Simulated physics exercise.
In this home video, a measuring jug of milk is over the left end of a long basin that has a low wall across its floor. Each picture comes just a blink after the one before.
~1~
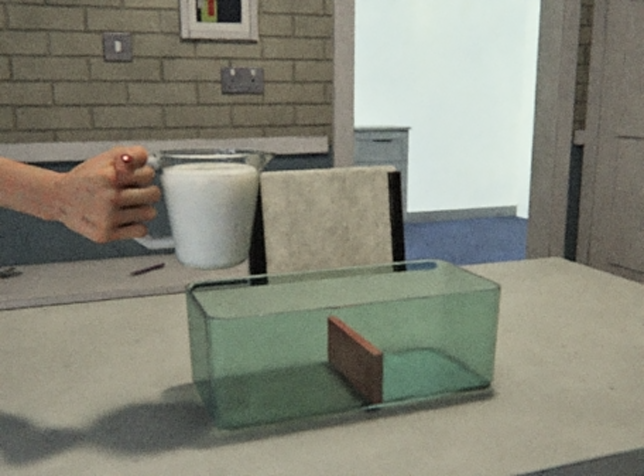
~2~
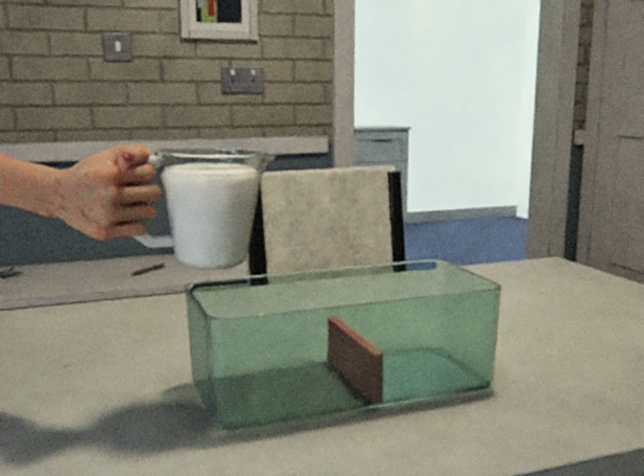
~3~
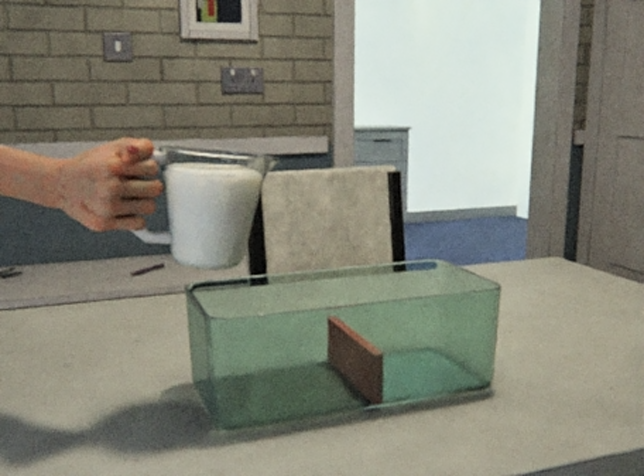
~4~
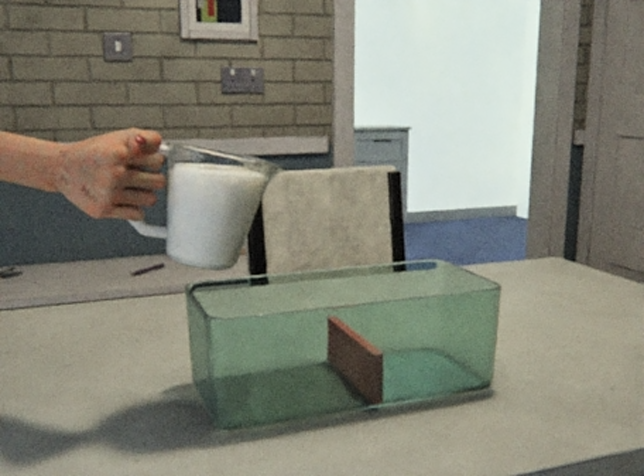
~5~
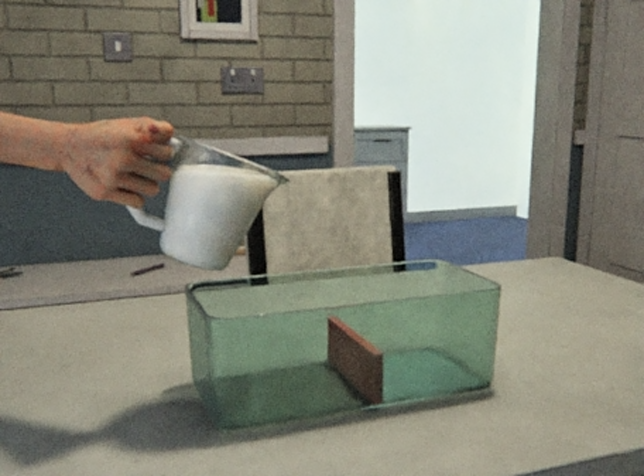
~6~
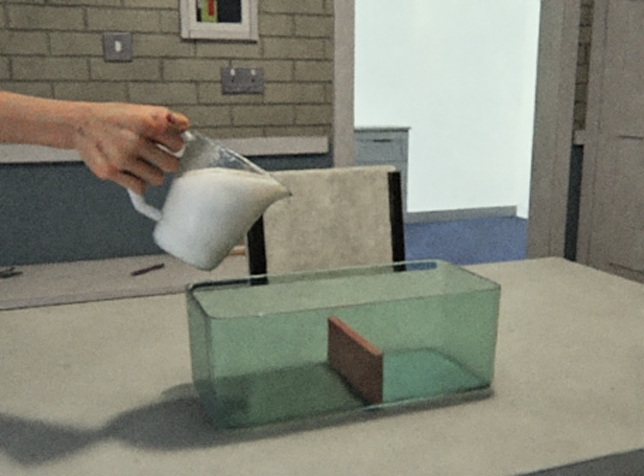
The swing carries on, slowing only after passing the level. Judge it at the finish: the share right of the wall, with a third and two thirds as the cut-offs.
At the finish, the right of the wall has under a third.
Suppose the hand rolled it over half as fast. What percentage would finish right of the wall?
It comes to about 5 per cent.
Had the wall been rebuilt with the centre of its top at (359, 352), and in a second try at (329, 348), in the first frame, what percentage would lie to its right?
Roughly 10 per cent, and 25 per cent.
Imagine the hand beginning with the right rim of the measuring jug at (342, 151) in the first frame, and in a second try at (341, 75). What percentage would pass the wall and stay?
It would come to near 90 per cent, and then near 90 per cent.
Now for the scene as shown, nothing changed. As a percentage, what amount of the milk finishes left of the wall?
Roughly 95 percent of it.
A moment on, the measuring jug is tipped on its side and 49 per cent is still to pour, 33 is left of the wall and 0 right of it.
Next, the measuring jug is tipped right over and 10 per cent is still to pour, 79 is left of the wall and 0 right of it.
Then the measuring jug is tipped right over and 1 per cent is still to pour, 91 is left of the wall and 3 right of it.
Later the measuring jug is tipped right over and 0 per cent is still to pour, 93 is left of the wall and 4 right of it.
At rest 93 per cent lies left of the wall, 4 right of it and 3 outside.
